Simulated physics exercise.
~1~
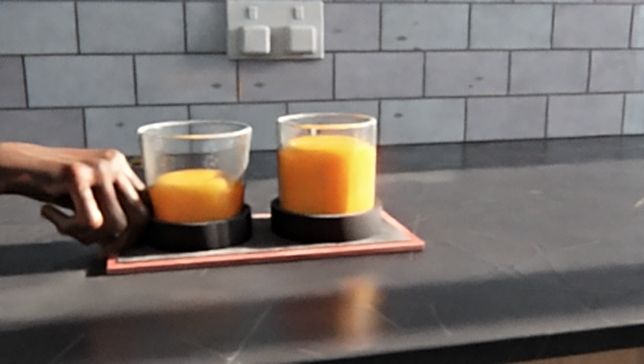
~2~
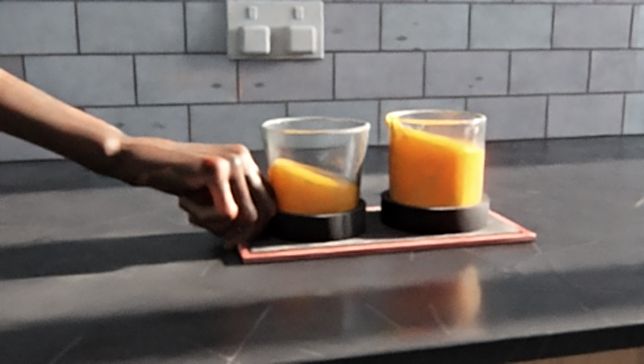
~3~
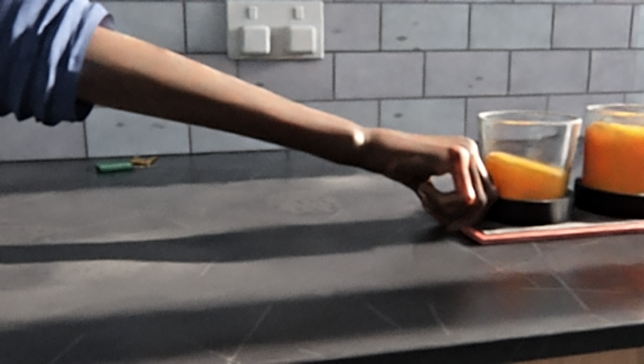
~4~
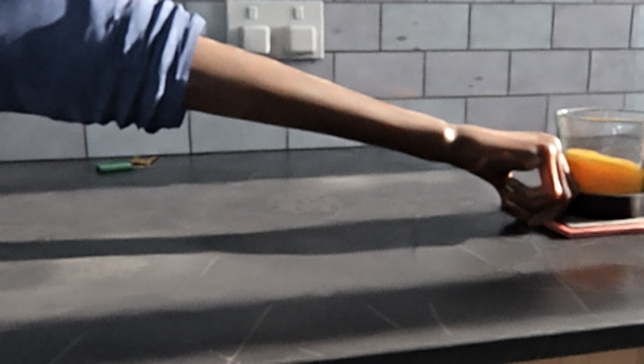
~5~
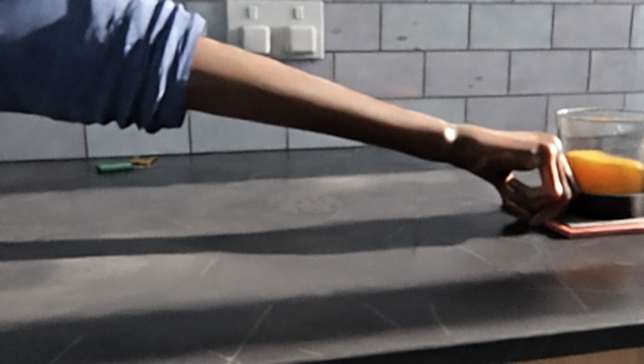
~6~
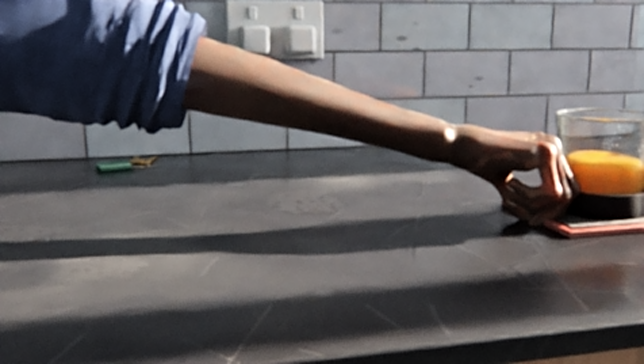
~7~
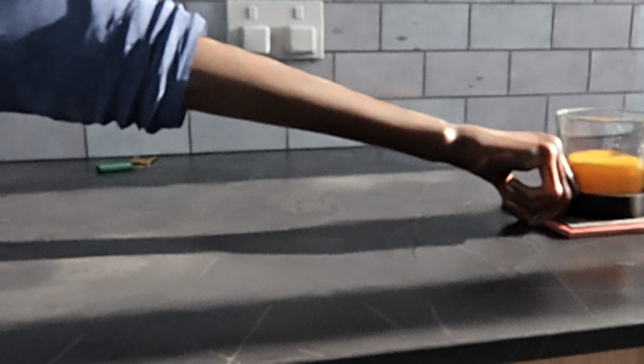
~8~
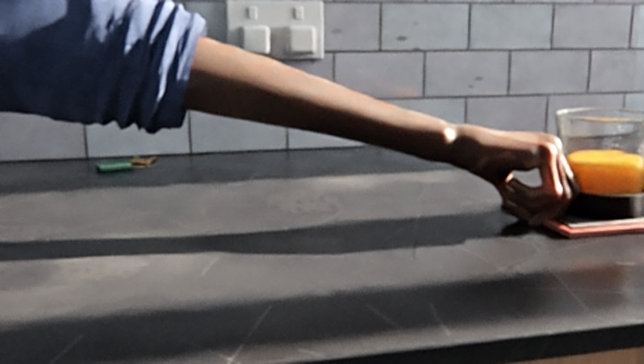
The footage shows a hand pushing a red-edged tray with two open glass vessels of orange juice rightward along a dark countertop. The juice tilts as they travel, the right vessel leaves view, and the tray stops with the left vessel's juice settling level, the hand still there.
